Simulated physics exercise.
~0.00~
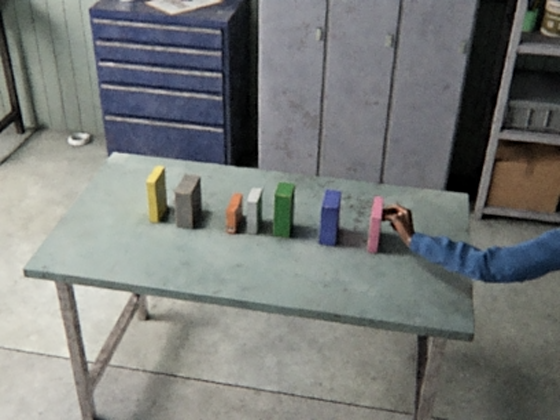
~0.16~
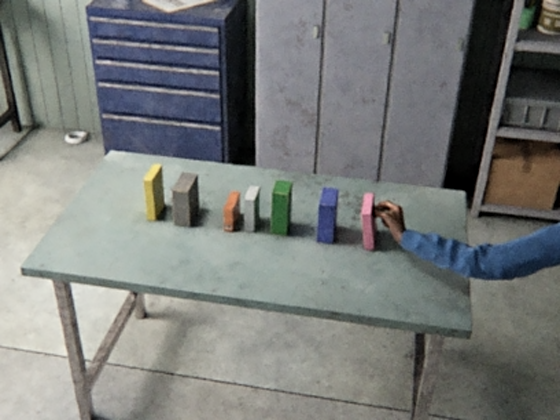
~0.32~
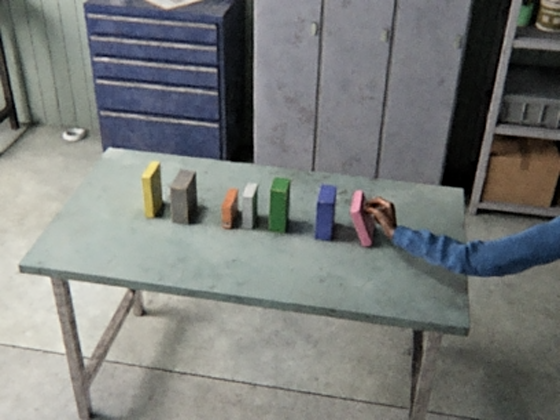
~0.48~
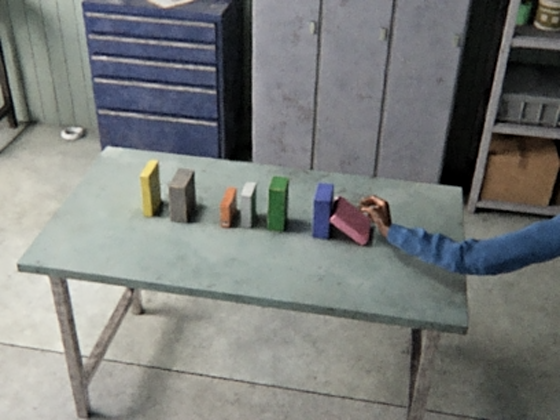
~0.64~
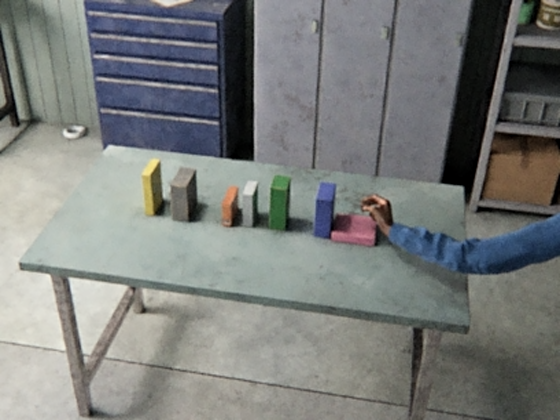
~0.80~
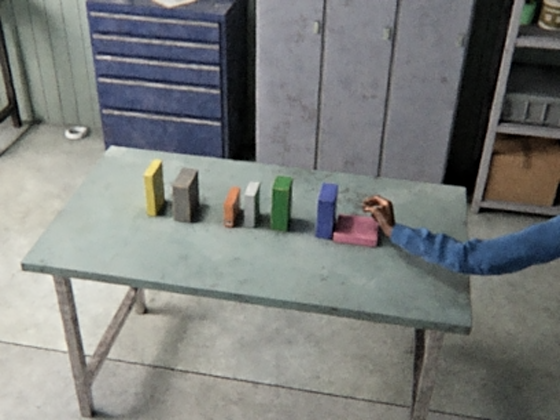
We see a row of upright coloured blocks on a workbench as a hand at the right pushes the top of the pink one leftward. It tips over and lies flat beside the blue block, while the blue, green, white, orange, grey and yellow ones remain standing.
